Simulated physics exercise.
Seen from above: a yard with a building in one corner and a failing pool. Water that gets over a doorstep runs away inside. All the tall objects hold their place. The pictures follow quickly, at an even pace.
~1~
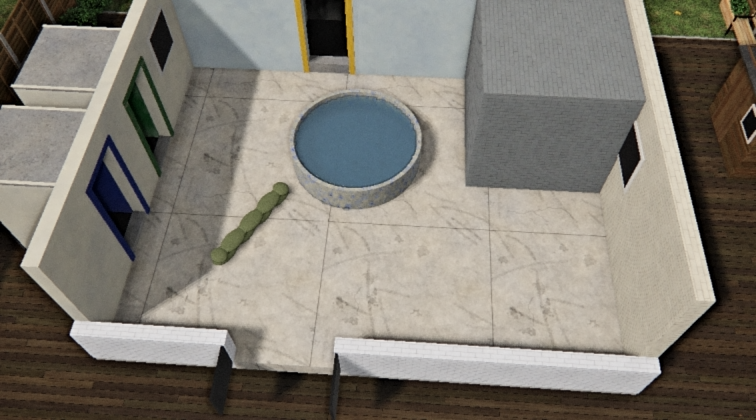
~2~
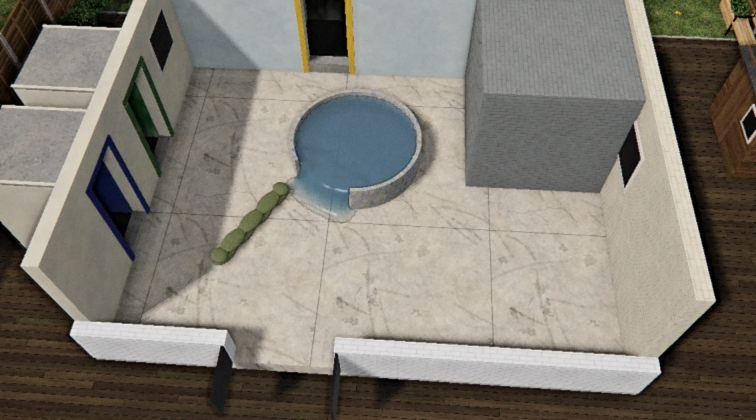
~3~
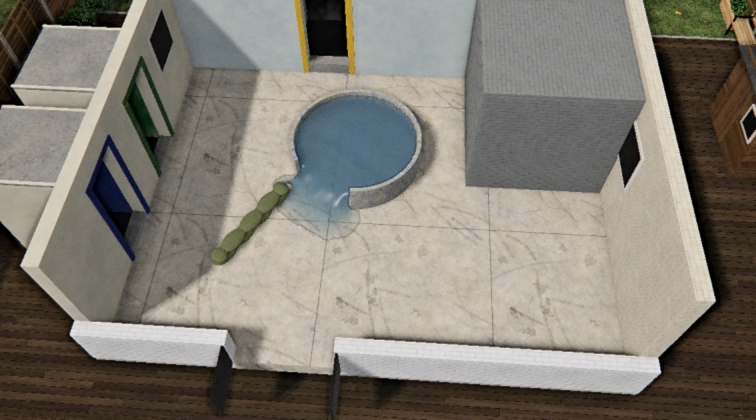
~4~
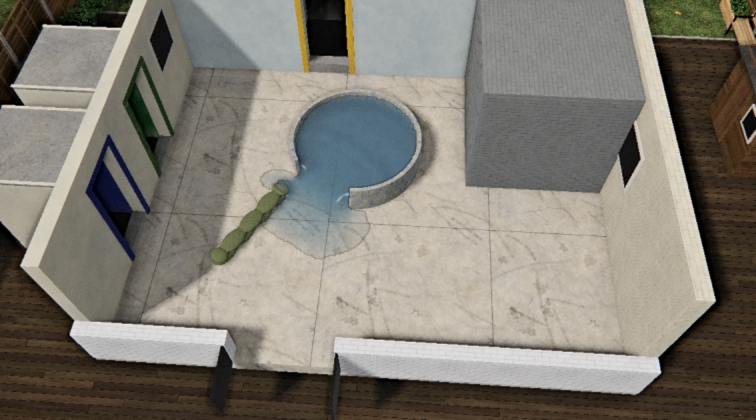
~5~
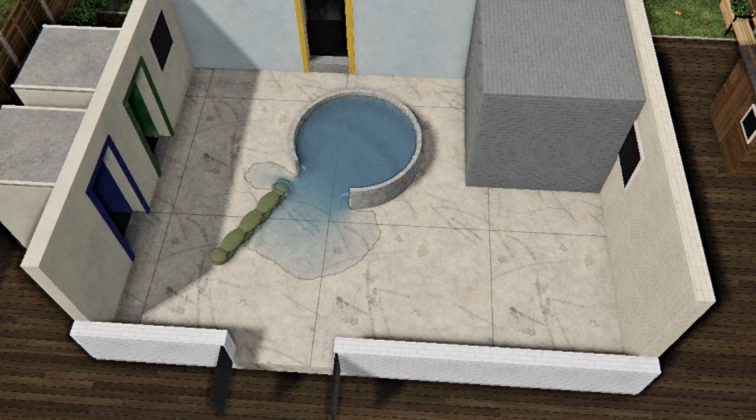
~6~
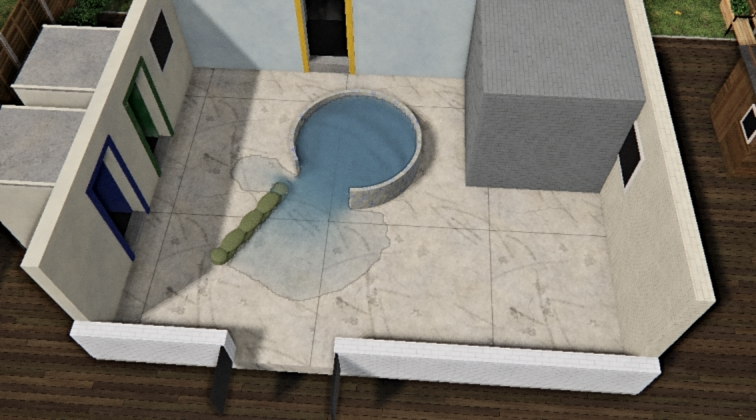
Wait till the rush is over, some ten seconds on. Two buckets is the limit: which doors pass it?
One by one: The green door stays under that; the blue door stays under that; the yellow door stays under that.
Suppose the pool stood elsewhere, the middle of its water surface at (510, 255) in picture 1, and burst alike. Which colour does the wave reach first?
It is the blue door.
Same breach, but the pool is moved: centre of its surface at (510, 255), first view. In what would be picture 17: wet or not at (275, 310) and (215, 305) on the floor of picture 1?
One after the other: Covered, under water.
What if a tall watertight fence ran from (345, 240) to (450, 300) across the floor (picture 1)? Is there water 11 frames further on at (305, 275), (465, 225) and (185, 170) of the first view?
In turn: Covered, free of water, free of water.
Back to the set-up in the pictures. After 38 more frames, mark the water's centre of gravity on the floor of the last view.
Close to (287, 205).
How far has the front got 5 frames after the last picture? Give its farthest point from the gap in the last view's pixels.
At about (161, 342).
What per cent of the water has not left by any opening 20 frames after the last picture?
Roughly 84 per cent.
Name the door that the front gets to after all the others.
It is the yellow-painted one.
A moment on, water covers 20 % of the floor; the green door not reached, the blue door not reached, the yellow door not reached.
Next, water covers 25 % of the floor; the green door not reached, the blue door not reached, the yellow door not reached.
Then, water covers 30 % of the floor; the green door wet at the sill, nothing in, the blue door wet at the sill, nothing in, the yellow door not reached.
Later, water covers 50 % of the floor; the green door under two buckets in, the blue door wet at the sill, nothing in, the yellow door not reached.
In the end, water covers 60 % of the floor; the green door under two buckets in, the blue door wet at the sill, nothing in, the yellow door wet at the sill, nothing in.
